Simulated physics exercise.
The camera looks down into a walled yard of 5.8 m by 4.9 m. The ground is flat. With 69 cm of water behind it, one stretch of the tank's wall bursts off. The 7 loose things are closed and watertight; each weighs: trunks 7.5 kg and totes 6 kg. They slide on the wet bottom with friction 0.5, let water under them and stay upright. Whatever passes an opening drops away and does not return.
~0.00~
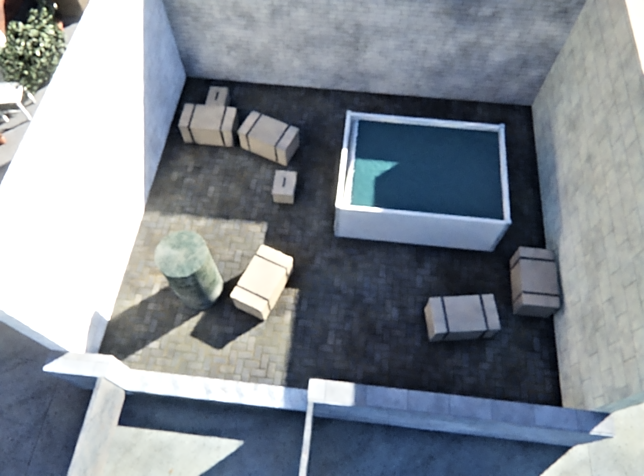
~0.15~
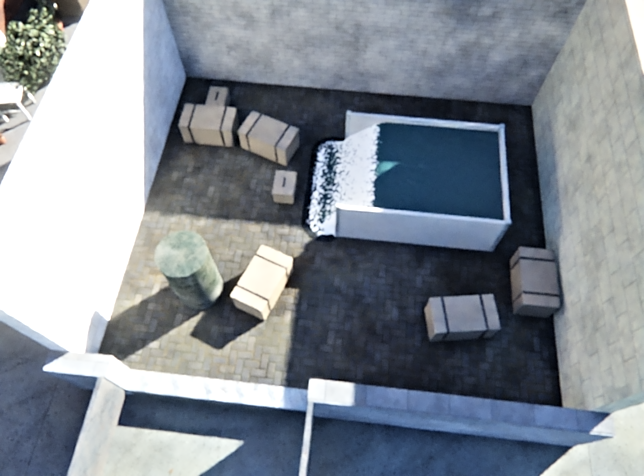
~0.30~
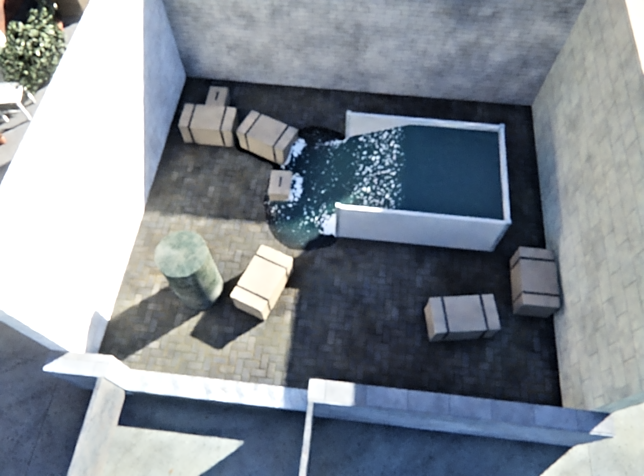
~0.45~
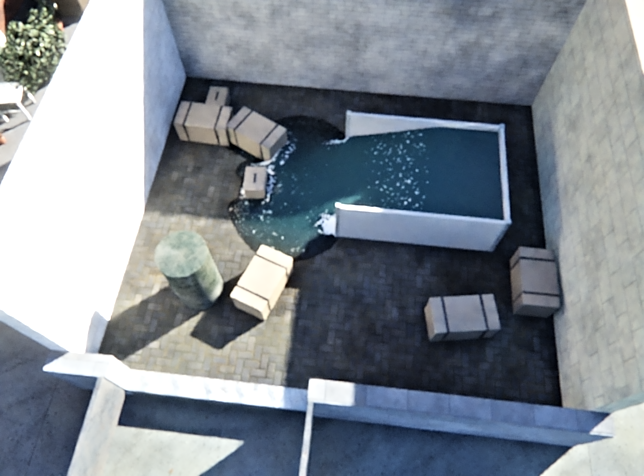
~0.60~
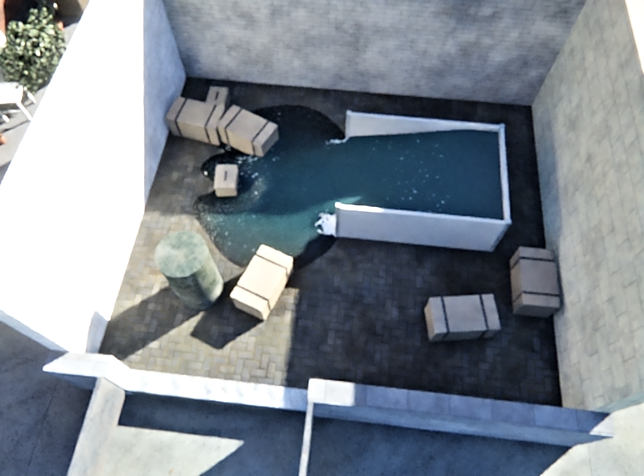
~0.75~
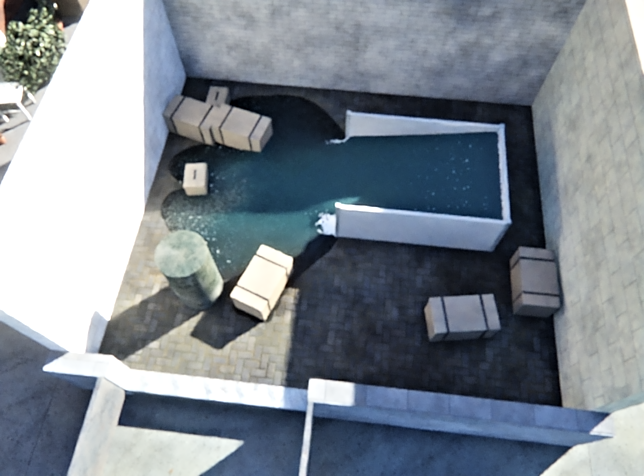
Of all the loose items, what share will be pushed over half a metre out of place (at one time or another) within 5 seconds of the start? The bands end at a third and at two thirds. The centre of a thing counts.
It is at least two thirds.
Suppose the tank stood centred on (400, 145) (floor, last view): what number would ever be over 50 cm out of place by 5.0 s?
In that case 5 of them.
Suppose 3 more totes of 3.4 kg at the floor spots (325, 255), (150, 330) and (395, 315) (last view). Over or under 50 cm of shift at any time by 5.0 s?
In turn: Under, over, under.
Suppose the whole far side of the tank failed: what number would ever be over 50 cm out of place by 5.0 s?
Then 5.
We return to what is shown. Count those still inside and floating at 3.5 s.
I count 4.
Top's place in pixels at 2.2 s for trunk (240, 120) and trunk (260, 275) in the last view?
Near (248, 74) and (255, 320).
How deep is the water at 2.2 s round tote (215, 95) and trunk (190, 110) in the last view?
Roughly 38 and 26 cm.
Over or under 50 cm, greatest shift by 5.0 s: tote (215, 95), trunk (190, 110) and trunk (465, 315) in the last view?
In that order: More, more, under.
After 1.1 s 1 of 7 are over 50 cm from their spots; 2 afloat.
After 2.2 s 3 of 7 are over 50 cm from their spots; 4 afloat.
After 3.5 s 5 of 7 are over 50 cm from their spots; 4 afloat.
After 5.0 s 5 of 7 are over 50 cm from their spots, and 5 have been at some point; 5 afloat.
